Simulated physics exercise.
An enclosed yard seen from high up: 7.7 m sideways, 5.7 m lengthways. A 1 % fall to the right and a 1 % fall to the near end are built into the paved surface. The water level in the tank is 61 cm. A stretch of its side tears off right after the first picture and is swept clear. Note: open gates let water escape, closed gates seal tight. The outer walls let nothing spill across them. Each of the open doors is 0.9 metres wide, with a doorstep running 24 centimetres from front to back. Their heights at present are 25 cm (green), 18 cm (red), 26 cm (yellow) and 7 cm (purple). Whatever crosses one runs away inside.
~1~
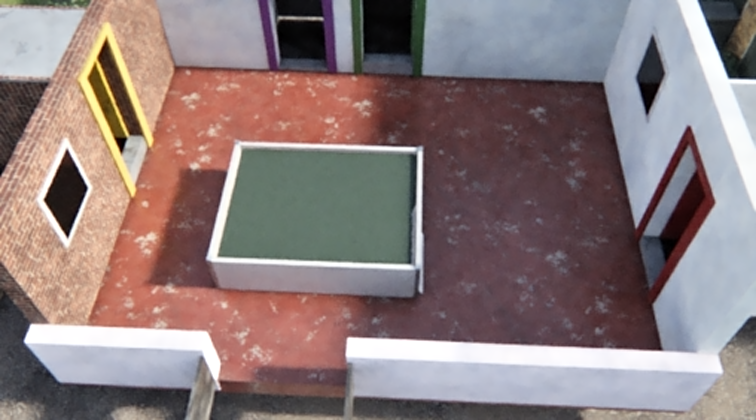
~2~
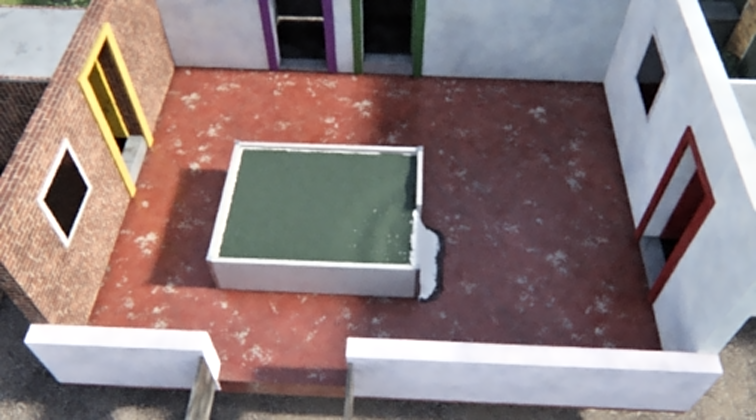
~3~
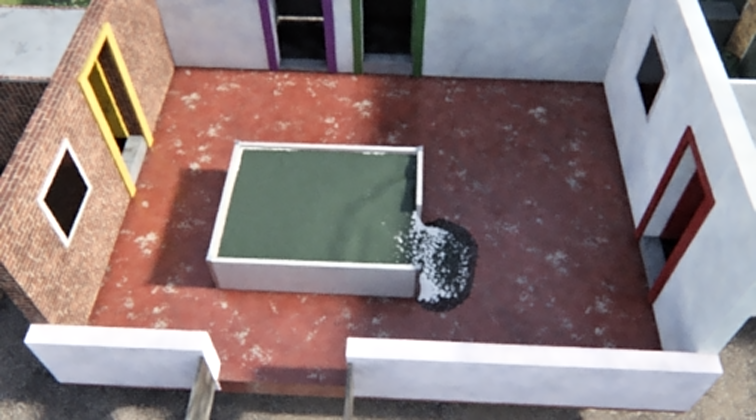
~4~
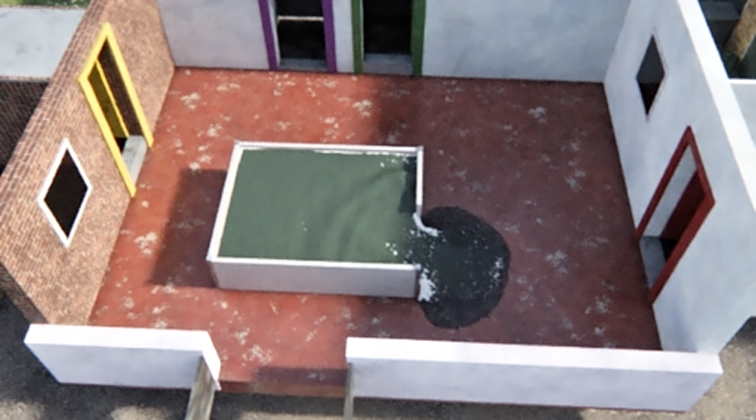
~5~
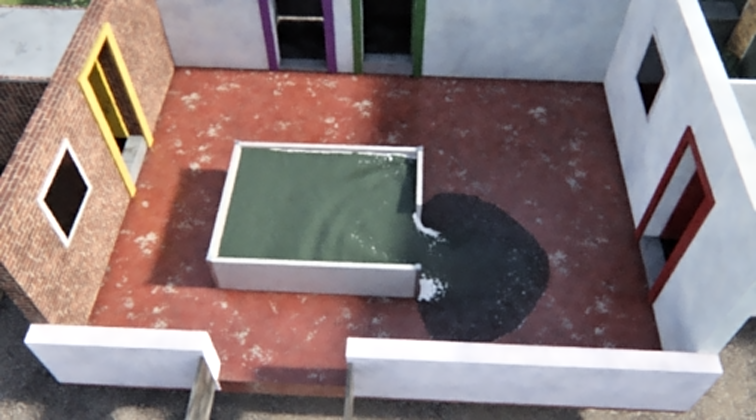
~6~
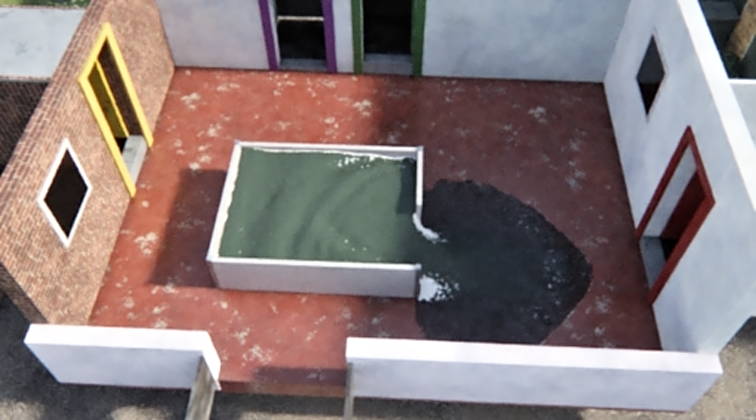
We see a walled yard with a red floor and a white-sided tank of dark green water; part of the tank's right side gives way, and water pours out, spreading across the floor in a widening dark pool.
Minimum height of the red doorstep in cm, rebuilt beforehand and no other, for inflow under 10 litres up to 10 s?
27 cm.
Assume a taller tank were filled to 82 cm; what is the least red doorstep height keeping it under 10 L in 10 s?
Roughly 37 centimetres.
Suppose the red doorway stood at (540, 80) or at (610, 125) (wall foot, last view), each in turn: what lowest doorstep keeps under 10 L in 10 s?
First place around 17 cm, second around 16 cm.
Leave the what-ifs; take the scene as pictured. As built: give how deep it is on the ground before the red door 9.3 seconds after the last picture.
The depth there is around 12.5 cm.
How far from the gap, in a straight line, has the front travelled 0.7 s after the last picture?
Roughly 3.6 metres.
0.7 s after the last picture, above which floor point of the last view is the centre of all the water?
Around (365, 242).
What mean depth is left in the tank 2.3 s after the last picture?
About 34 centimetres.
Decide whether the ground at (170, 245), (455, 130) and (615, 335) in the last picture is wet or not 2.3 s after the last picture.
In order: Untouched, untouched, soaked.
Then, 0.7 s after the last picture water covers 25 % of the floor, deepest (40 cm) near (423, 277); 19 cm at the red door, 0 litres in over its 18 cm doorstep.
Then, 2.3 s after the last picture water covers 35 % of the floor, deepest (37 cm) near (574, 367); 30 cm at the red door, 56 litres in over its 18 cm doorstep.
Then, 9.3 s after the last picture water covers 95 % of the floor, deepest (14 cm) near (519, 377); 13 cm at the red door, 105 litres in over its 18 cm doorstep.
At the red door as built, the water peaked near 30 cm, 1.9 s after the last picture.
With a doorstep of 23 cm, 34 litres would have come in within the 10 s; with 31 cm, 1 litre. So under 10 litres takes about 27 cm.
